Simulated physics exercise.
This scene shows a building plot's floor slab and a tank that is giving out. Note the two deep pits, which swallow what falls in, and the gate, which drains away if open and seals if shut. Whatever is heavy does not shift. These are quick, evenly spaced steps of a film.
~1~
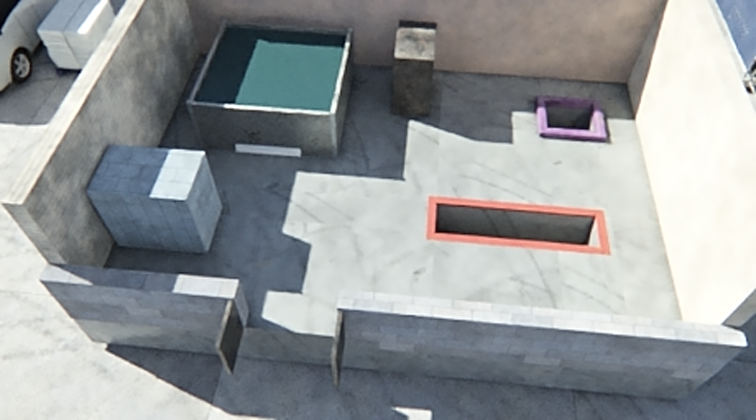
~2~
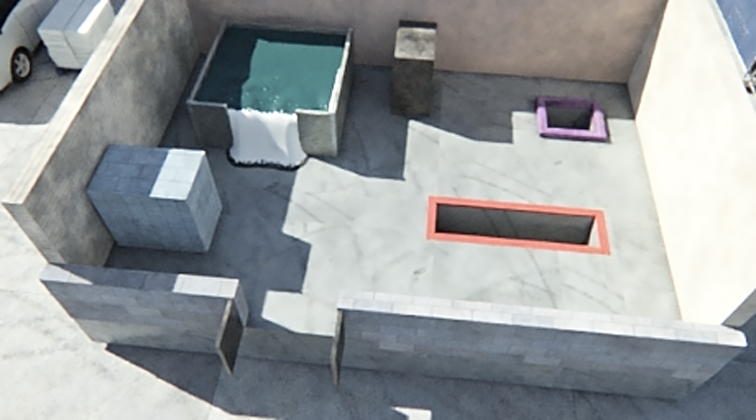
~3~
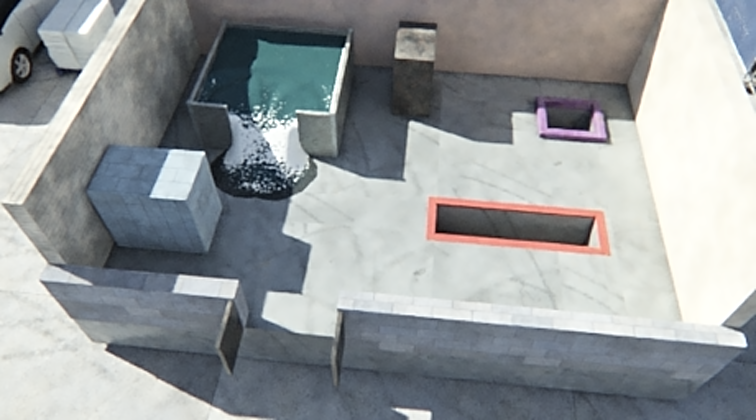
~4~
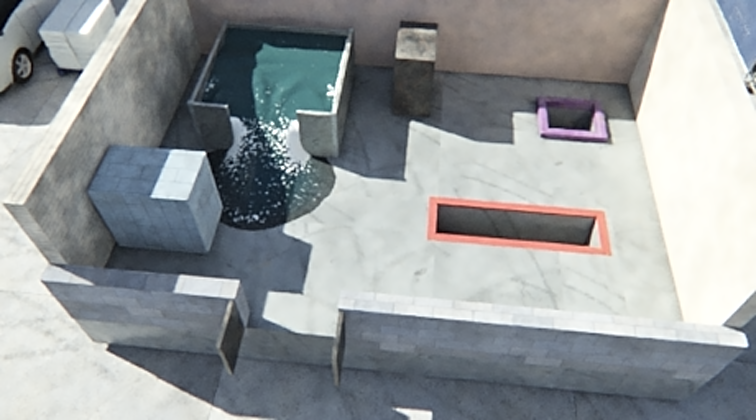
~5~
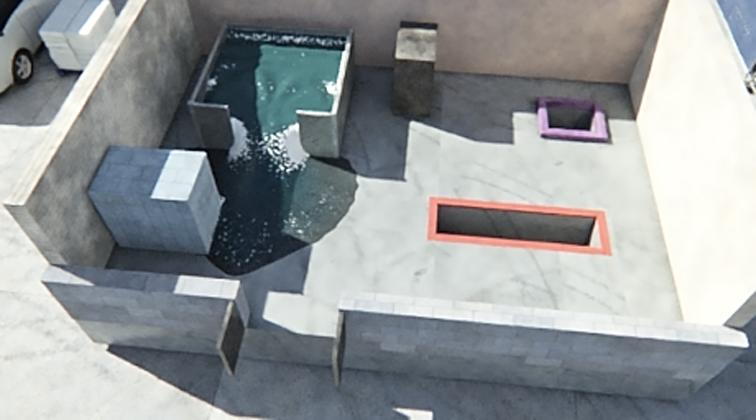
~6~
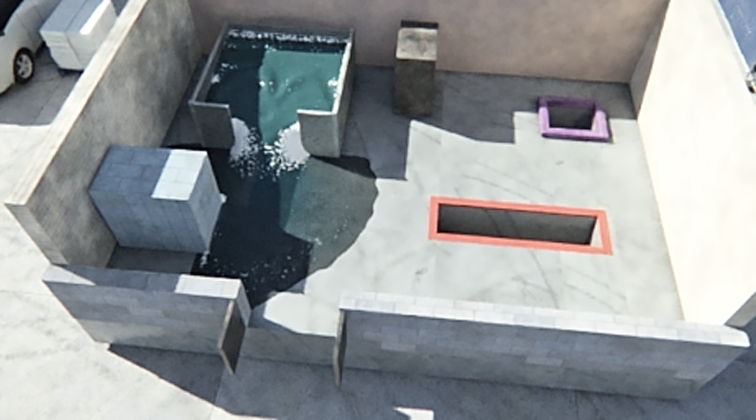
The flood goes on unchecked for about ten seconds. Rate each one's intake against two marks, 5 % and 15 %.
Ratings: Gate - above the 15 % mark; red pit - between the two marks; purple pit - below the 5 % mark.
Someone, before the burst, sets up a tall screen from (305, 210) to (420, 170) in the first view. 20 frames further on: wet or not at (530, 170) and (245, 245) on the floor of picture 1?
Taking them in the order asked, the first is not reached and the second is inundated.
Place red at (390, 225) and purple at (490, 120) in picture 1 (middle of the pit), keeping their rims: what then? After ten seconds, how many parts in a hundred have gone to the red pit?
Red: 15 %.
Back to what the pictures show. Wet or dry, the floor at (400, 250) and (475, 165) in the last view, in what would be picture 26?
One after the other: Waterlogged, left dry.
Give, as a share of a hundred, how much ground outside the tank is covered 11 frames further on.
Some 40 per cent.
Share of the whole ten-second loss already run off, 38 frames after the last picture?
Roughly 70 %.
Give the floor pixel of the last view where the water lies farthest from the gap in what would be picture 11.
Front's tip: Near (412, 325).
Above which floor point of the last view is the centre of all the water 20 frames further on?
I reckon somewhere around (275, 165).
A moment on, water covers 30 % of the floor; the gate 2 %, the red pit 0 %, the purple pit 0 %.
Next, water covers 40 % of the floor; the gate 8 %, the red pit 0 %, the purple pit 0 %.
Then, water covers 50 % of the floor; the gate 16 %, the red pit 0 %, the purple pit 0 %.
Later, water covers 65 % of the floor; the gate 26 %, the red pit 3 %, the purple pit 0 %.
In the end, water covers 90 % of the floor; the gate 33 %, the red pit 9 %, the purple pit 0 %.
